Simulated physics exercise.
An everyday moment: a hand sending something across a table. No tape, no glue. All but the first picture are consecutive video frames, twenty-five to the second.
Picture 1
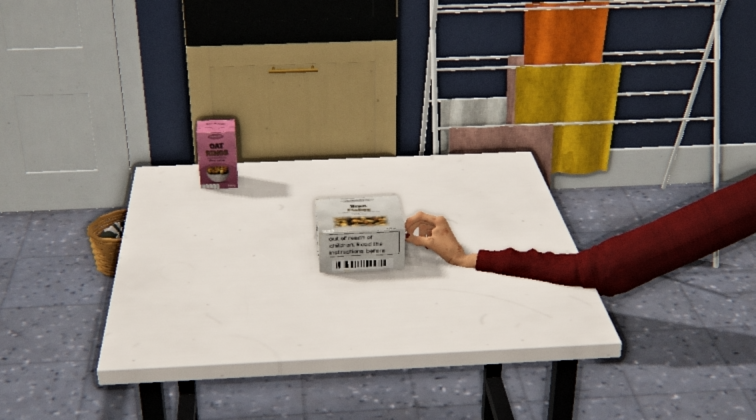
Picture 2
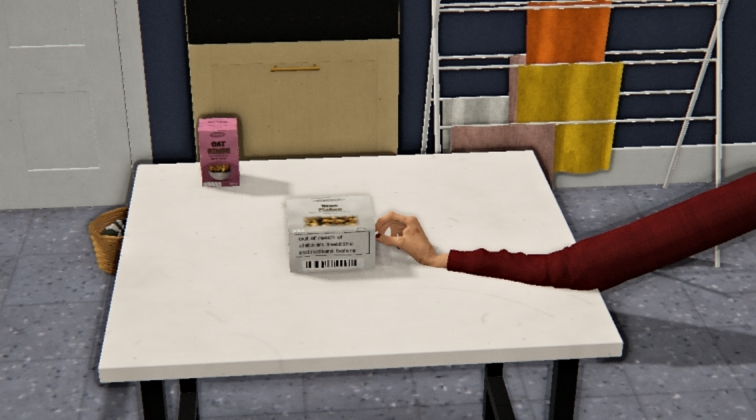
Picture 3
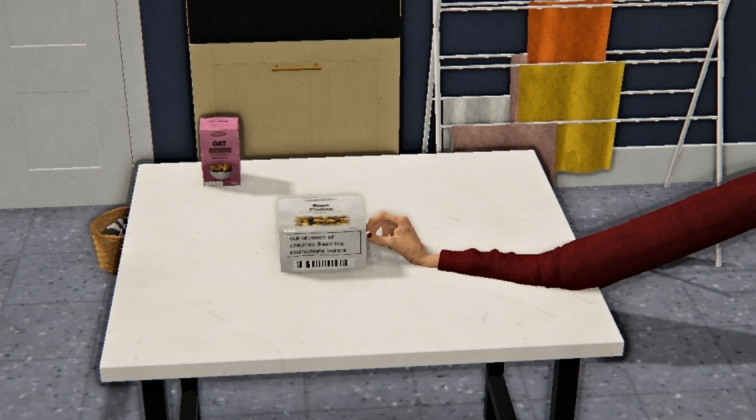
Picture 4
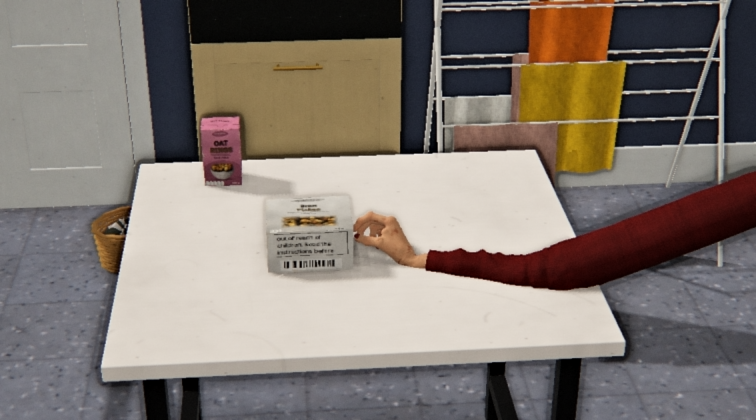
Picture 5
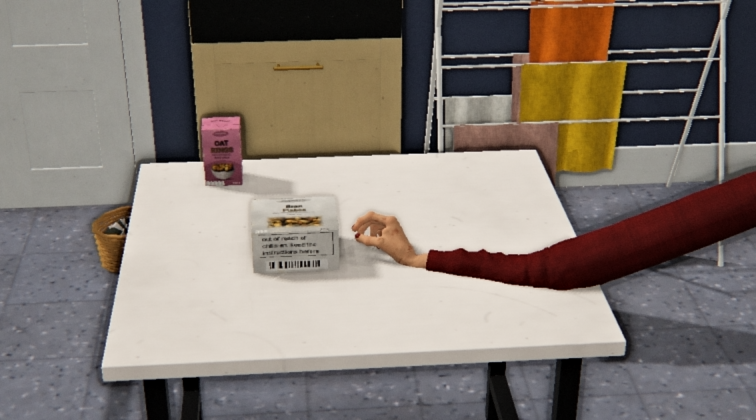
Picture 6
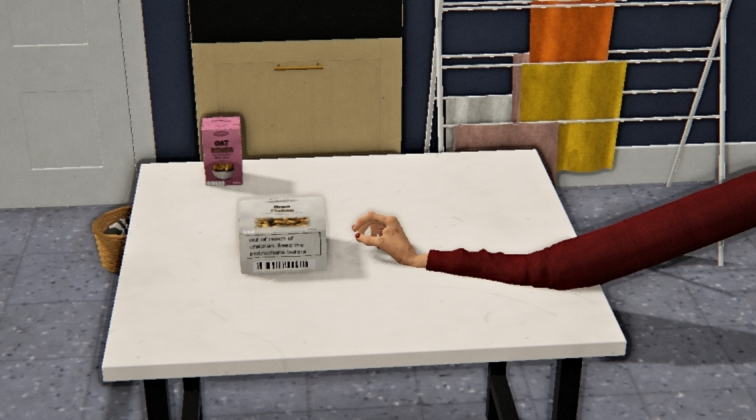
A hand in a dark red sleeve pushes a small white box leftward across a white table, seen from slightly above in a room with a grey tiled floor. A pink carton stands at the table's back left, with a wicker basket, cream cabinet and rack of orange, yellow and pale cloths beyond. The hand then stays back, fingers curled, while the box slides a little farther left.
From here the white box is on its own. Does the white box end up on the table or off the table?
The white box is still on the table.
Then, 0.10 s after the last picture, white box slid a little near (261, 235).
Then, 0.30 s after the last picture, white box slid about its own width near (253, 236).
At rest, moved from the start, white box. Seen from the same camera at the end, white box near (253, 236).
